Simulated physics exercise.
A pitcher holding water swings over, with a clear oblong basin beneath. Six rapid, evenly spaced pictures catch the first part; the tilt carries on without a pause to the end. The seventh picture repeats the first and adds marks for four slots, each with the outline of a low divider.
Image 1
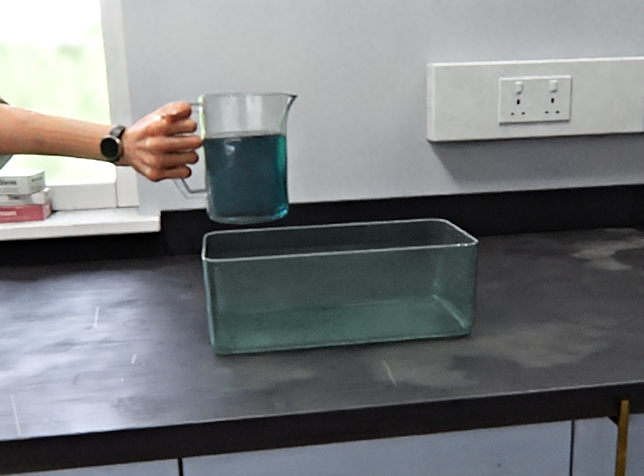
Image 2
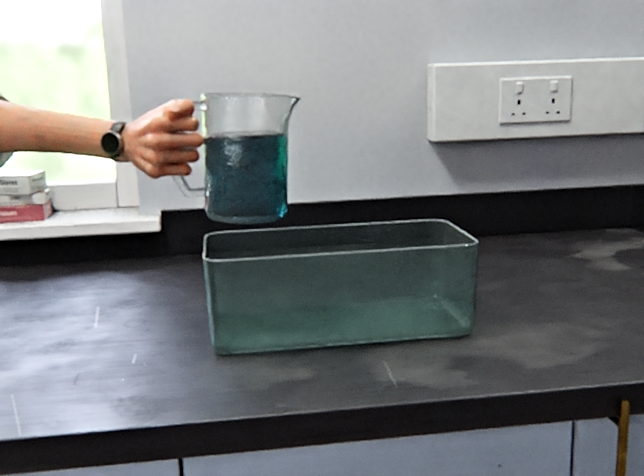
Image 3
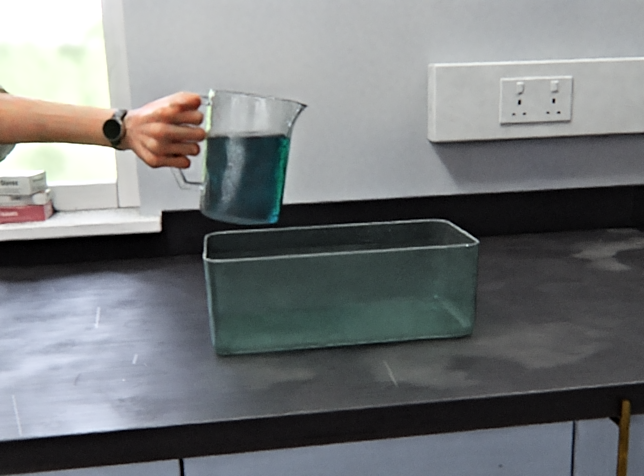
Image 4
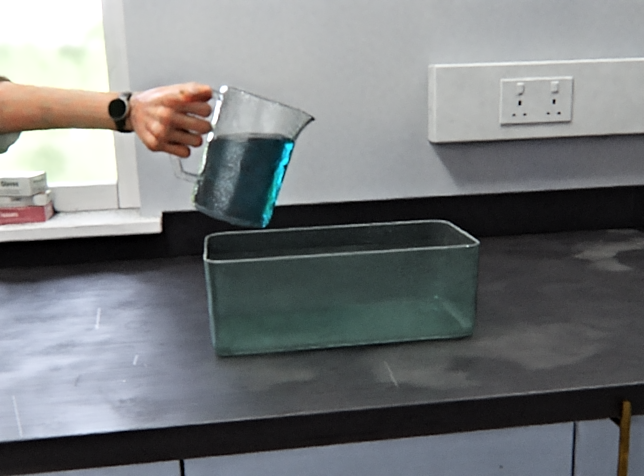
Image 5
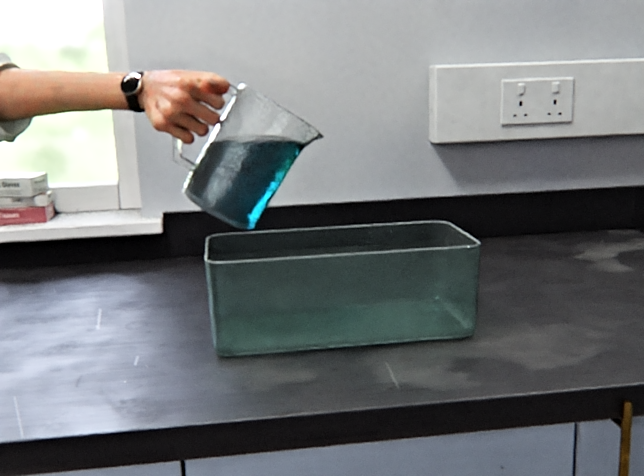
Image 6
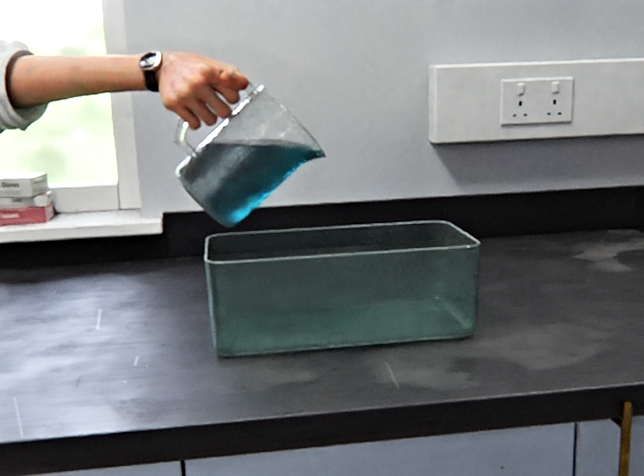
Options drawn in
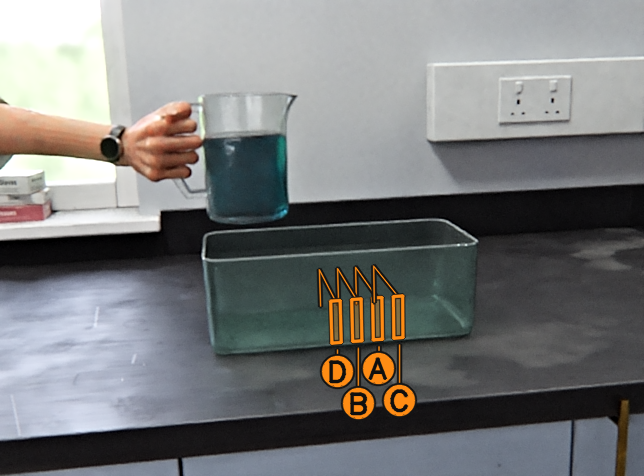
A hand wearing a dark wristwatch, reaching in from the left, holds a clear pitcher of blue water above an empty-looking, green-tinted oblong glass basin. The basin sits on a worn black worktop, seen from the front and slightly above, with a grey wall, white sockets at right and a bright window at left. The arm edges rightward and rises slightly as the hand tilts the pitcher steadily rightward, the water shifting towards its lip.
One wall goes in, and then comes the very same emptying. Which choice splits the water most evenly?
It is A.
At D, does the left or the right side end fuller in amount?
The right one.
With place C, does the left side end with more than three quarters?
Yes.
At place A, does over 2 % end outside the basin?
No.
In orange, A at (378, 346); B at (358, 347); C at (399, 344); D at (337, 349).
For place A, about 53 % ends left of the wall and 47 % right of it.
For place B, about 9 % ends left of the wall and 91 % right of it.
For place C, about 94 % ends left of the wall and 3 % right of it; 3 % is lost outside.
For place D, about 2 % ends left of the wall and 97 % right of it.
